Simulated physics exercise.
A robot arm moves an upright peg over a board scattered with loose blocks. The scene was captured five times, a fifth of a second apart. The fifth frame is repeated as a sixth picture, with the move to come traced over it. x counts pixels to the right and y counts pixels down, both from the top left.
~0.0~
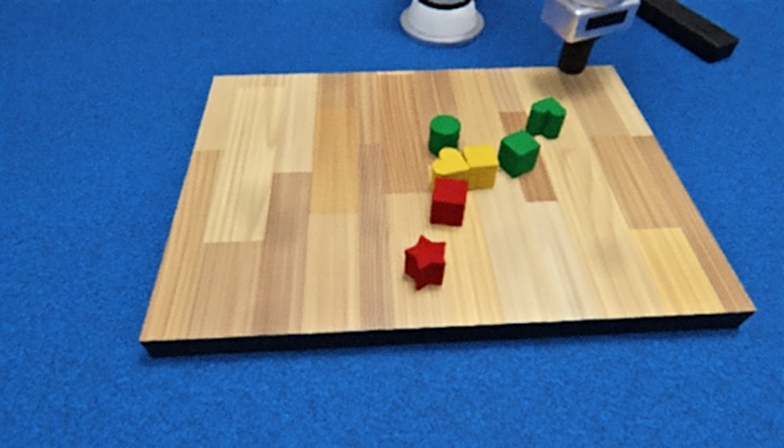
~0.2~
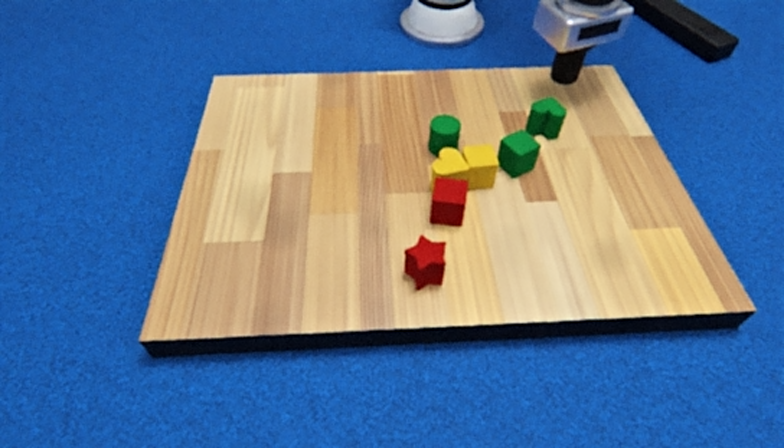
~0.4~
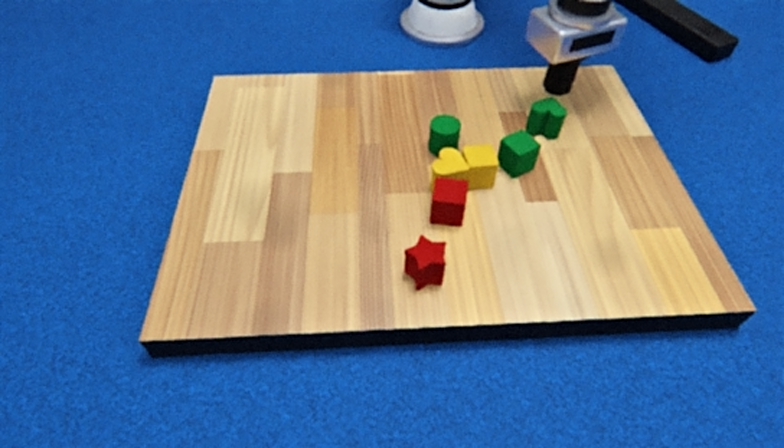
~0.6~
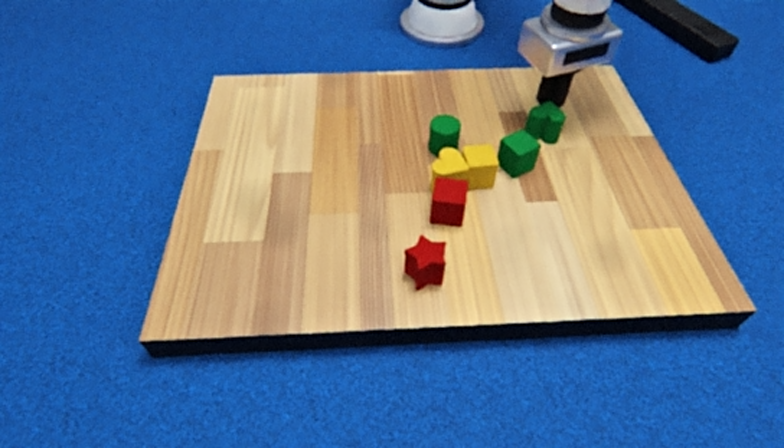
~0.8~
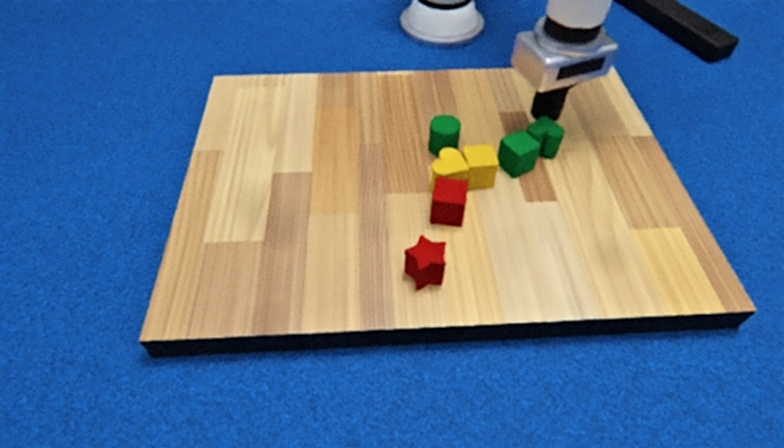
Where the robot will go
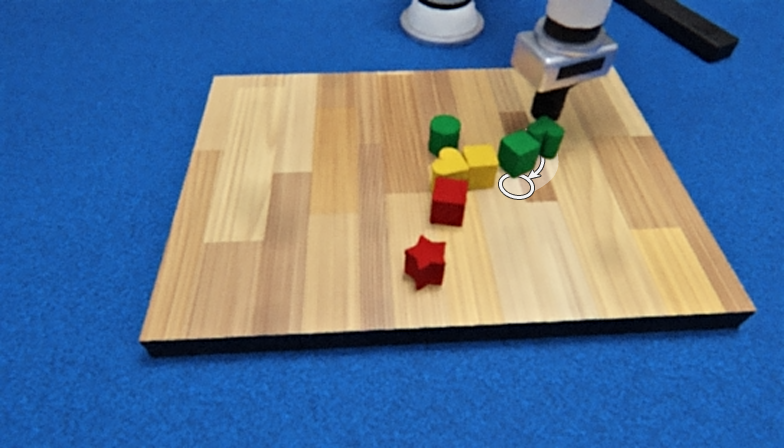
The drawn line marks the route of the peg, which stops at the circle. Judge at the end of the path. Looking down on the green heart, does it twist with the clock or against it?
Turns anticlockwise.
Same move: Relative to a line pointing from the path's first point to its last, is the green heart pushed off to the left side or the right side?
The green heart goes left.
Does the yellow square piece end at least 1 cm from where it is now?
Yes, that is what happens.
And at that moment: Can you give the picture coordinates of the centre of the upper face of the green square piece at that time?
The middle of its top is at (491, 161).
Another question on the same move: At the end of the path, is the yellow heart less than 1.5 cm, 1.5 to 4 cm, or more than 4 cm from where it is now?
1.5 to 4 cm.
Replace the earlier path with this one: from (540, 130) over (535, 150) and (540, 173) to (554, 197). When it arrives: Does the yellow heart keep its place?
It seems so.
The drawn path runs from (540, 130) over (542, 150) and (538, 171) to (516, 186).
The first path, step by step. One third of the way, peg at (547, 135); green square piece at (518, 148), turned 25° clockwise; green heart at (553, 149), turned 15° anticlockwise.
Two thirds of the way, peg at (543, 156); green square piece at (515, 149), turned 30° clockwise; green heart at (560, 169), turned 55° anticlockwise.
At the end, peg at (521, 171); yellow heart at (429, 163), turned 30° clockwise; yellow square piece at (459, 162), turned 15° clockwise; green square piece at (491, 161), turned 40° clockwise; green heart at (555, 176), turned 105° anticlockwise.
